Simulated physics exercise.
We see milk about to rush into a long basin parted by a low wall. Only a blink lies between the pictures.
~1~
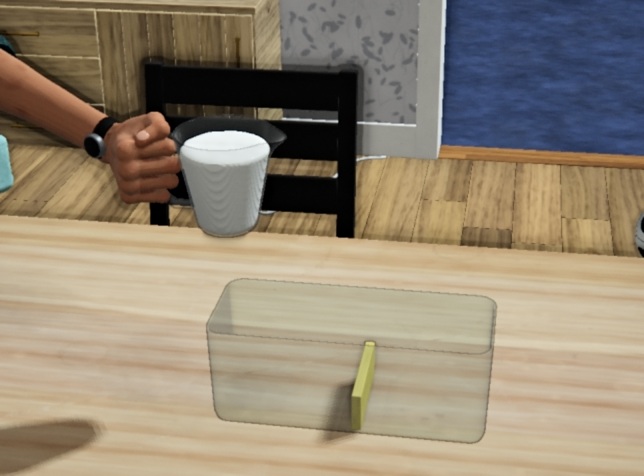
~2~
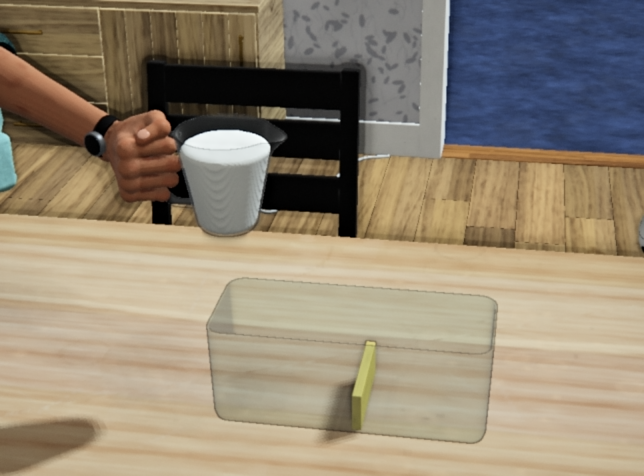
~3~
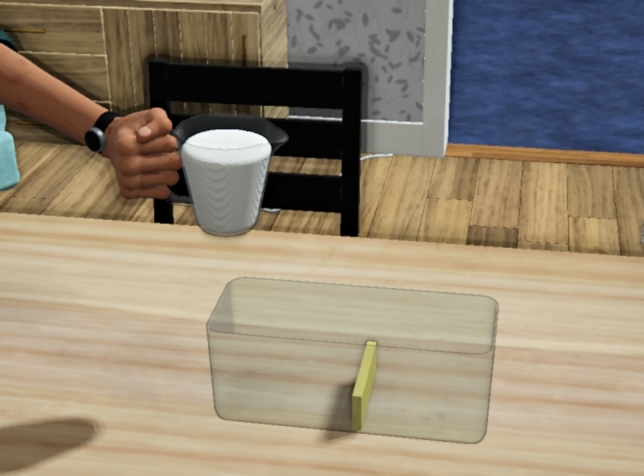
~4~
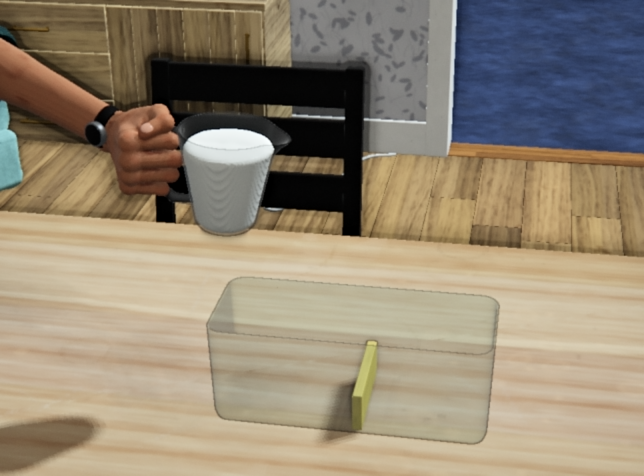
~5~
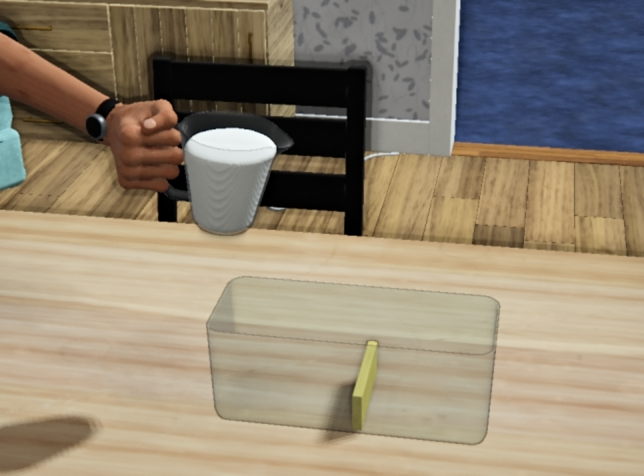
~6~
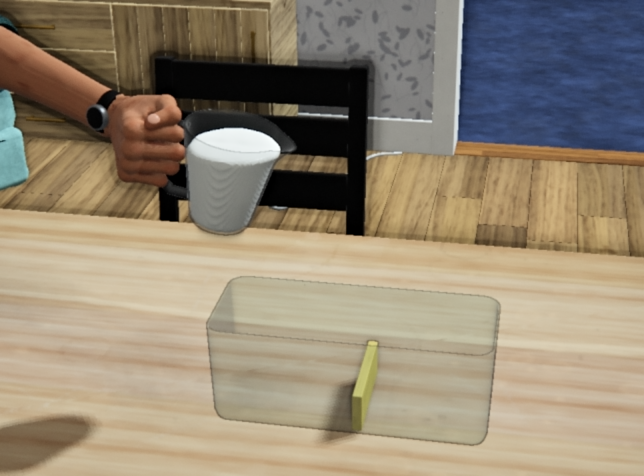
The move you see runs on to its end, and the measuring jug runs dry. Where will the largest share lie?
The left section gets the most.
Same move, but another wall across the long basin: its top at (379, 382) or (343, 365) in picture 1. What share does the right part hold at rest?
First some 10, then 55 per cent.
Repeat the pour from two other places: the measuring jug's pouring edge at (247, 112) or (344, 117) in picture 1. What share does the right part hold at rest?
Near 5 % and 90 %.
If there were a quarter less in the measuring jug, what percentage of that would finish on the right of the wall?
Roughly 5 in a hundred.
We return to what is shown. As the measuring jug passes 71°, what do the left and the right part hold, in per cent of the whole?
Some 5 per cent left and 5 right.
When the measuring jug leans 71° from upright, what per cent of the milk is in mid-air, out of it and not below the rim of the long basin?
Close to 25 per cent.
A moment on, the tilt is 71° and 68 per cent is still to pour, 4 is left of the wall and 4 right of it.
Next, the tilt is 109° and 9 per cent is still to pour, 53 is left of the wall and 22 right of it.
Then the tilt is 116° and 0 per cent is still to pour, 72 is left of the wall and 24 right of it.
Later the tilt is 116° and 0 per cent is still to pour, 72 is left of the wall and 25 right of it.
At rest 72 per cent lies left of the wall, 25 right of it and 3 outside.
